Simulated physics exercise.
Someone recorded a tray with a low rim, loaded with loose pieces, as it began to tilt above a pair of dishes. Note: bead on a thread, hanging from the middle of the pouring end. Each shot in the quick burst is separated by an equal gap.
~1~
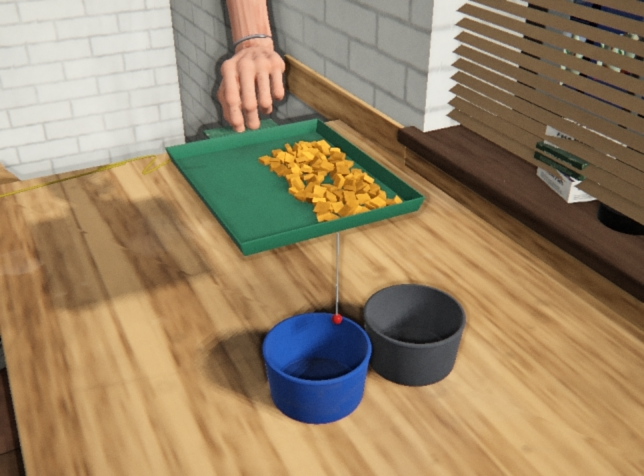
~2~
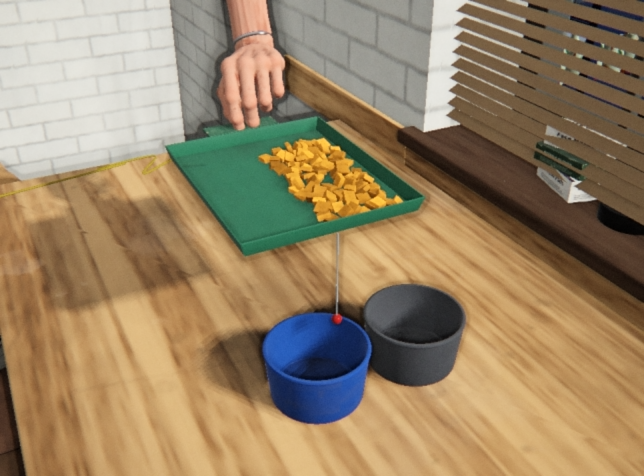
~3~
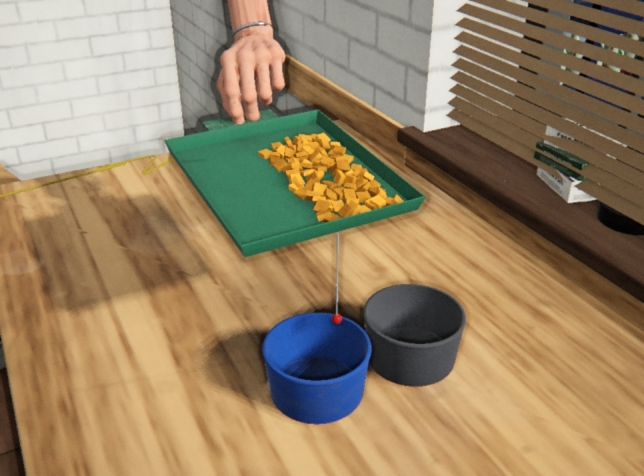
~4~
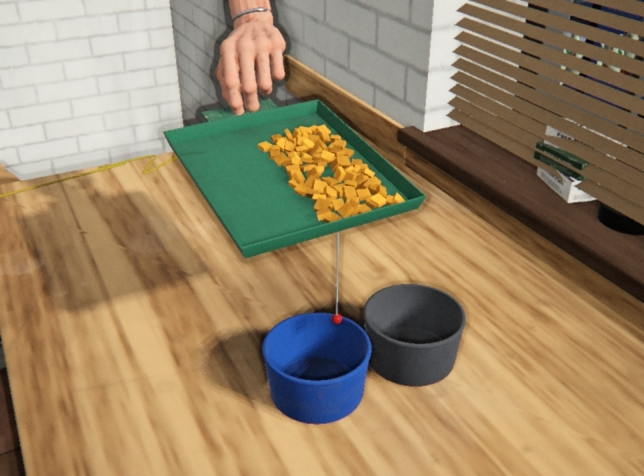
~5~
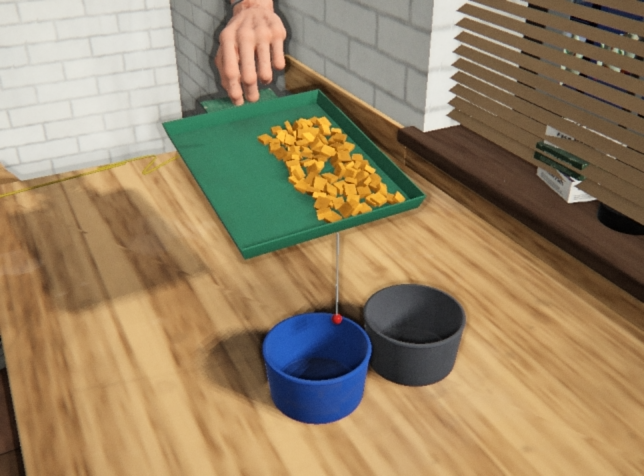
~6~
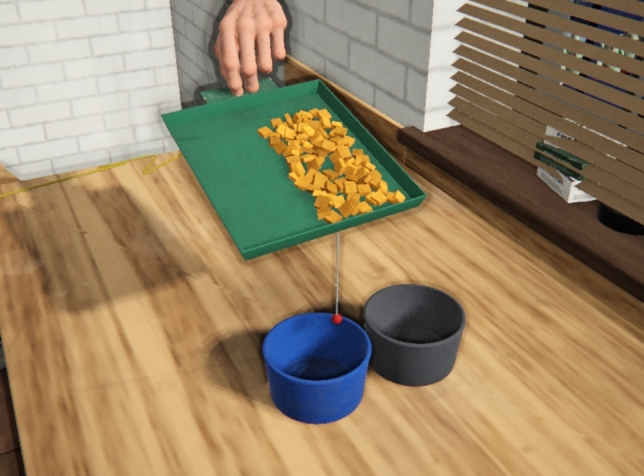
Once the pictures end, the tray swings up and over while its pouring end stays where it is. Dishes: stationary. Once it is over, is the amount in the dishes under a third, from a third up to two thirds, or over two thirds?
The amount is from a third up to two thirds.
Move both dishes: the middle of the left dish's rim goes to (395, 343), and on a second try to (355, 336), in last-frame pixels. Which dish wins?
So at the first spot it's the one placed on the left, and at the second spot it's the one placed on the left.
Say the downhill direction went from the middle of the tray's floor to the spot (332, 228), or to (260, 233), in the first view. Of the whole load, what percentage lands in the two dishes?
In turn 70 and 40 in a hundred.
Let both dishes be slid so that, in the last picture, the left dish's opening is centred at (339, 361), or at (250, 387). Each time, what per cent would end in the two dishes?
60 % and 90 %.
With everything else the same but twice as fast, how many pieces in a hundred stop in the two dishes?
Estimate: Around 40%.
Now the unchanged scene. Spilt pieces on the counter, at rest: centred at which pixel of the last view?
Estimate: Around (308, 446).
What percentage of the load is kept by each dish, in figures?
At the end, 50 percent of the load sits in the left dish and 0 percent in the right dish.
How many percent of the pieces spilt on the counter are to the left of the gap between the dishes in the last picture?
Close to 60 per cent of the spill, I think.
Soon, tray tipped steeply; nearly all on the tray; a stray few in the air.
A while on, tray tipped right over; about a third on the tray; a small part in the left dish; a stray few in the right dish; a small part outside both; about a quarter in the air.
Towards the end, tray tipped past a quarter turn; about half in the left dish; a stray few in the right dish; about half outside both.
Finally, tray tipped past a quarter turn; about half in the left dish; a stray few in the right dish; about half outside both.
